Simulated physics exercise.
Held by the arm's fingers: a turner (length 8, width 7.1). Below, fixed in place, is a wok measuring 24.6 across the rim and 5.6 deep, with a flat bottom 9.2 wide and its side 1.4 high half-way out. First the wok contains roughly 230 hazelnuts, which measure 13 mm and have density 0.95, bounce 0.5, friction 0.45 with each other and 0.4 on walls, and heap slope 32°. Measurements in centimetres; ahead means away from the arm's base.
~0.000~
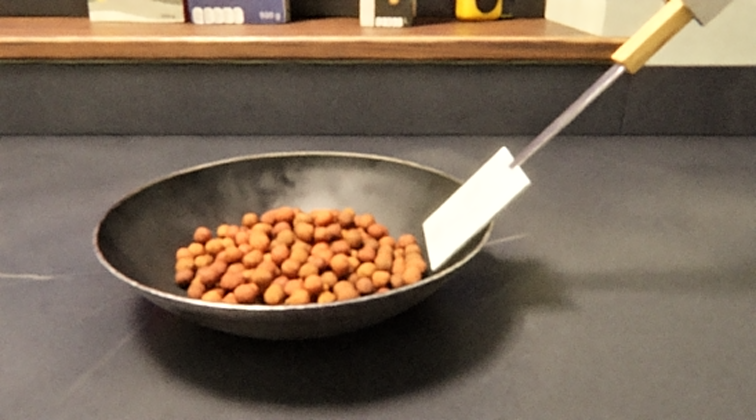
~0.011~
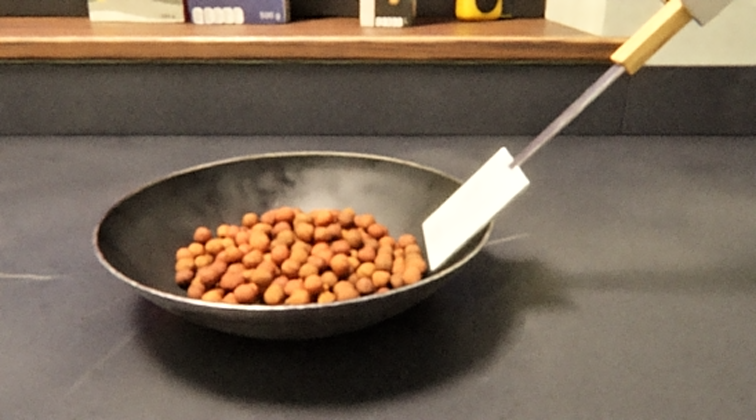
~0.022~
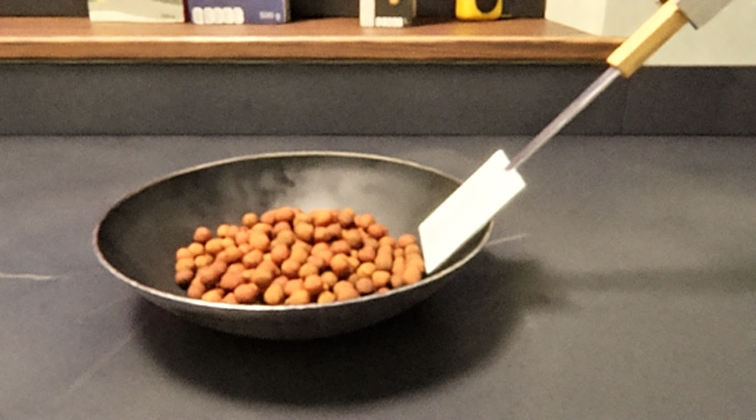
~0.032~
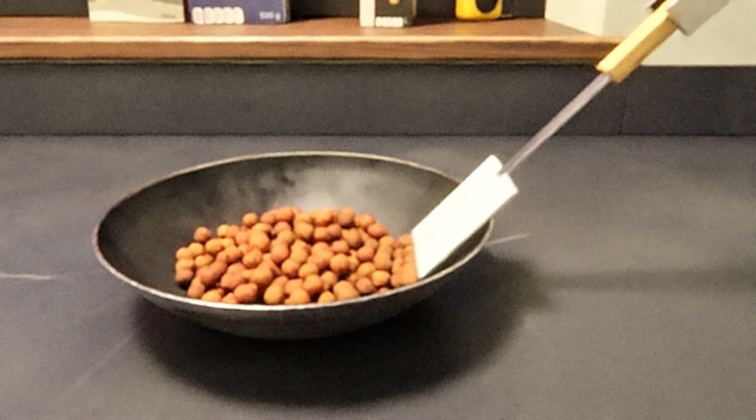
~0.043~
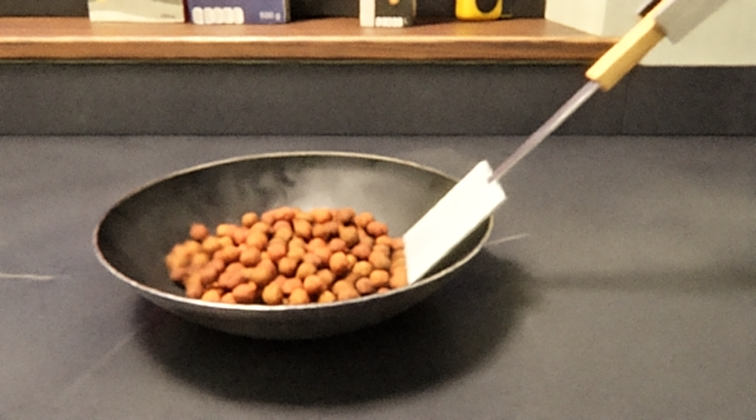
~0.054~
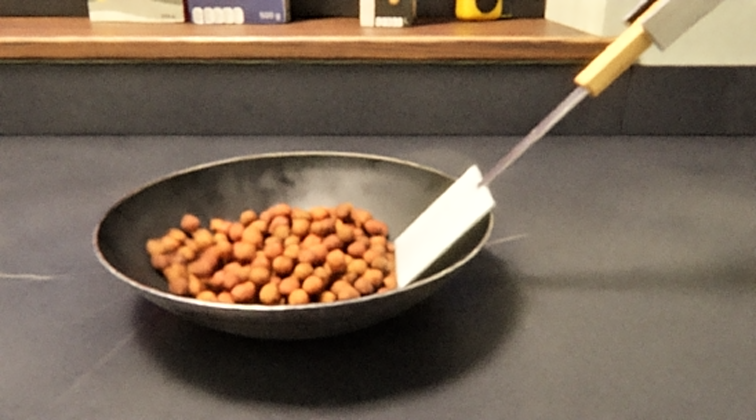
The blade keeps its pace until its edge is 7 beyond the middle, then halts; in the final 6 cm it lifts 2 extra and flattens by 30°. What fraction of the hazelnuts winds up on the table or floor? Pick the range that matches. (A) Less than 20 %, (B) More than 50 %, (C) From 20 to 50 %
The answer is A.
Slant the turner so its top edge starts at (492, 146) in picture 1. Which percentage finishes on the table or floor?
Roughly 10 percent ends on the table or floor.
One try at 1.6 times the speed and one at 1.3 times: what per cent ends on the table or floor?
Around 25 per cent and around 15 per cent.
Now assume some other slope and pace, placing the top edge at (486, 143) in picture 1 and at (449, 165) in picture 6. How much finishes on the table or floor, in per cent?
Some 15 percent ends up on the table or floor.
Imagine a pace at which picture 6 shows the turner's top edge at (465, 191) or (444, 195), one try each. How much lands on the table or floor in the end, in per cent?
Roughly 25 per cent, then roughly 40 per cent.
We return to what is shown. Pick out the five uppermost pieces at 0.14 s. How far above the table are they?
8 cm.
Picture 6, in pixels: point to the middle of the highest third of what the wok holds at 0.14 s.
Roughly at pixel (213, 241).
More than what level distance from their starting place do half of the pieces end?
Somewhere around 6 centimetres, I'd say.
After 0.14 s, sloping 47°, highest piece 9 above the table; 229 in the wok, 3 on the blade or in flight.
After 0.22 s, sloping 35°, highest piece 8 above the table; 223 in the wok, 9 on the blade or in flight.
After 0.46 s, sloping 17°, highest piece 7 above the table; 215 in the wok, 16 on the table or floor, 1 on the blade or in flight.
After 1.51 s, sloping 17°, highest piece 7 above the table; 215 in the wok, 17 on the table or floor.
In the end, 215 in the wok, 17 on the table or floor. That is 7 % on the table or floor.
